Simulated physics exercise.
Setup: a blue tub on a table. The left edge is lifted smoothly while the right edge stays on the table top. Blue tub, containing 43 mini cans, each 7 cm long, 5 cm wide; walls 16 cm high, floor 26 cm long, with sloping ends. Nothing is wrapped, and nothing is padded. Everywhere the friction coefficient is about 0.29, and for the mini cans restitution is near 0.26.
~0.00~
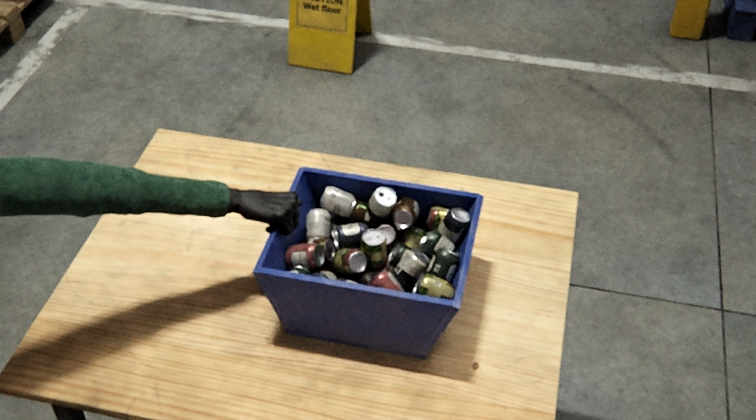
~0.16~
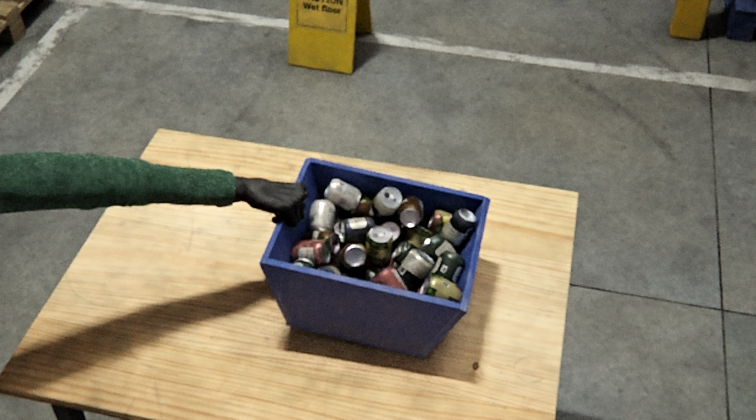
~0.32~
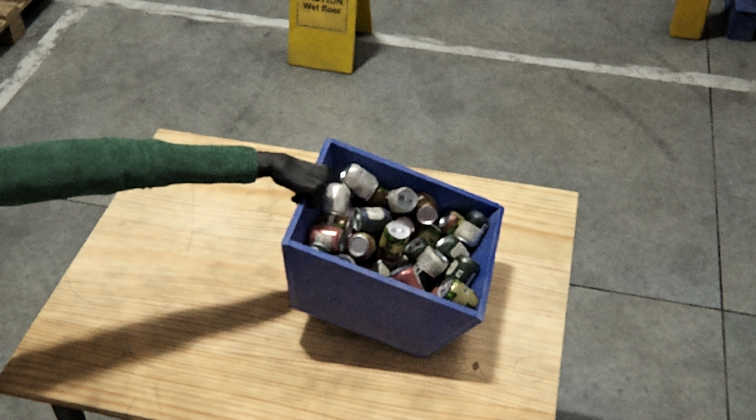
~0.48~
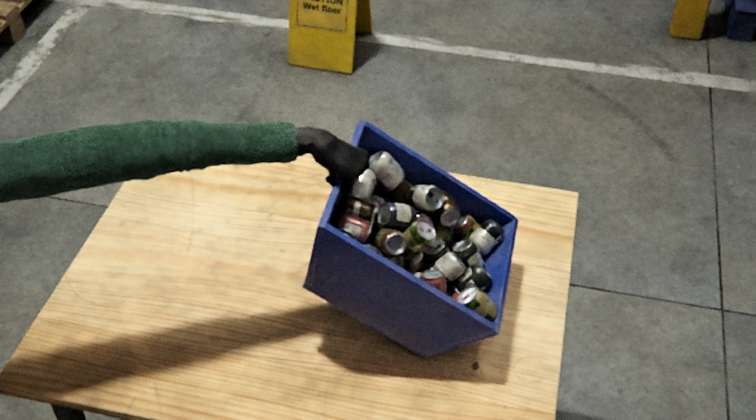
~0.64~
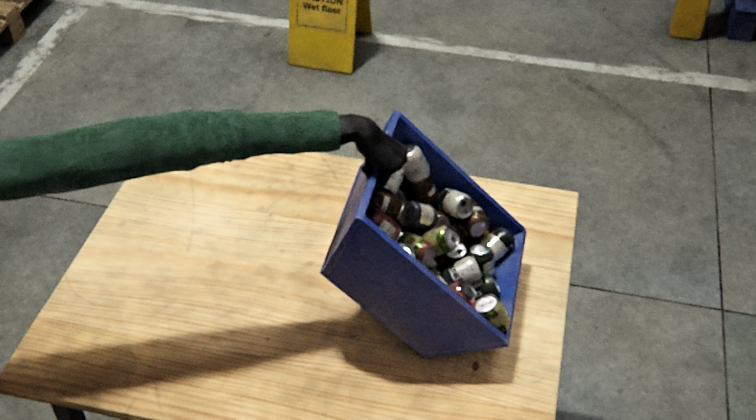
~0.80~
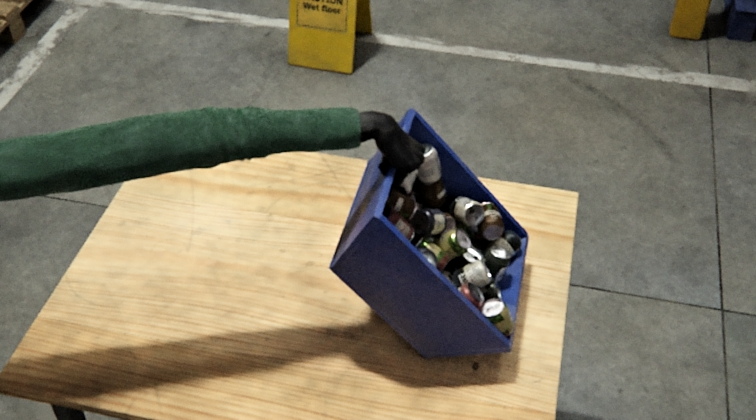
At the start, a blue tub full of small cans sits level on a wooden table, a dark-gloved hand in a green sleeve at its left rim. The arm reaches right as the tub's left side lifts and it tilts steeply rightward, the cans still inside.
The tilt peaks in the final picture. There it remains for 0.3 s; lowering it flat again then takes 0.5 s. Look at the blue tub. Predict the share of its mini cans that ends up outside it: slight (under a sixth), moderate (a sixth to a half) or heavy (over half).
Slight.
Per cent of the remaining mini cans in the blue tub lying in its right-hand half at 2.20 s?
Around 60%.
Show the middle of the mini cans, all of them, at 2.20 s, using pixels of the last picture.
(381, 259).
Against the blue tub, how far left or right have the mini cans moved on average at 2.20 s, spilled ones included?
About 0 cm to the right.
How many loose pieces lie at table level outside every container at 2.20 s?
Around 0 in all.
After 1.02 s, tilt 48°; the blue tub has all 43.
After 1.30 s, tilt 31°; the blue tub has all 43.
After 1.70 s, tilt 0°; the blue tub has all 43.
Final count (at 2.20 s), the blue tub has all 43. Asked share, 0 of 43, 0 per cent.
